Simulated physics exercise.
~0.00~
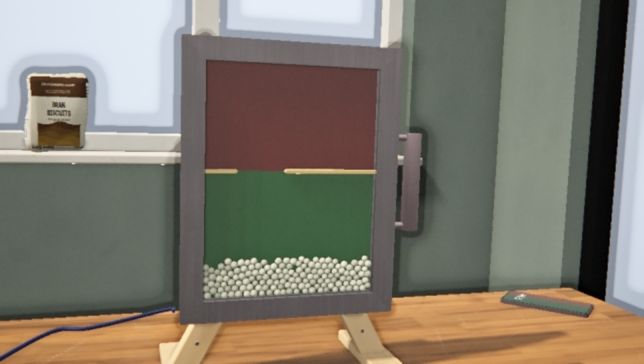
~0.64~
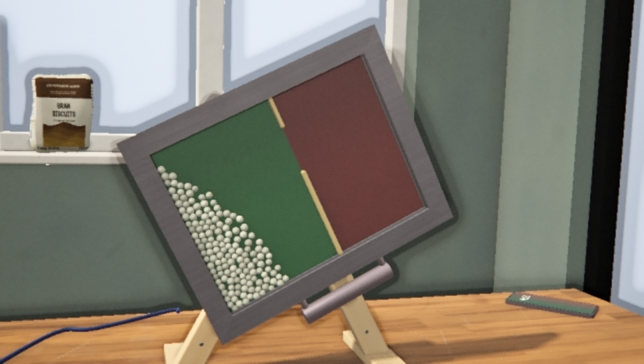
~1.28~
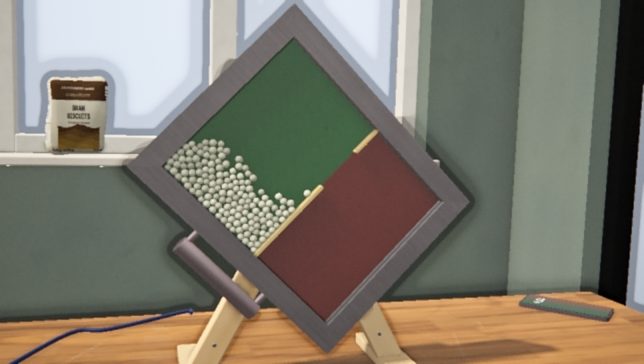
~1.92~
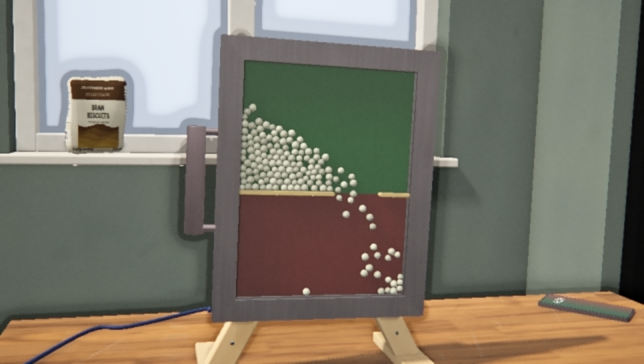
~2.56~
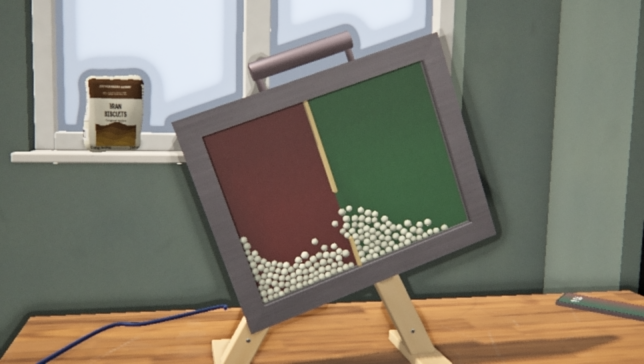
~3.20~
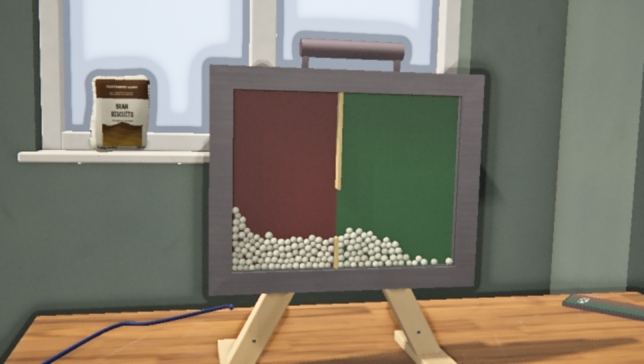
The clip opens on an upright, clear-faced case on a wooden stand, with small round white pellets lying in its lower green chamber beneath an empty red one. The case turns clockwise, and the pellets slide into a sloping heap on the left as the green side rises. Once it is upside down, some pellets spill through the gap in the divider into the red chamber below. The case turns further clockwise, bringing red to the left and green to the right, while the view drifts slightly left. It ends with its handle on top and pellets lying along the bottom of both chambers, rather more in red.
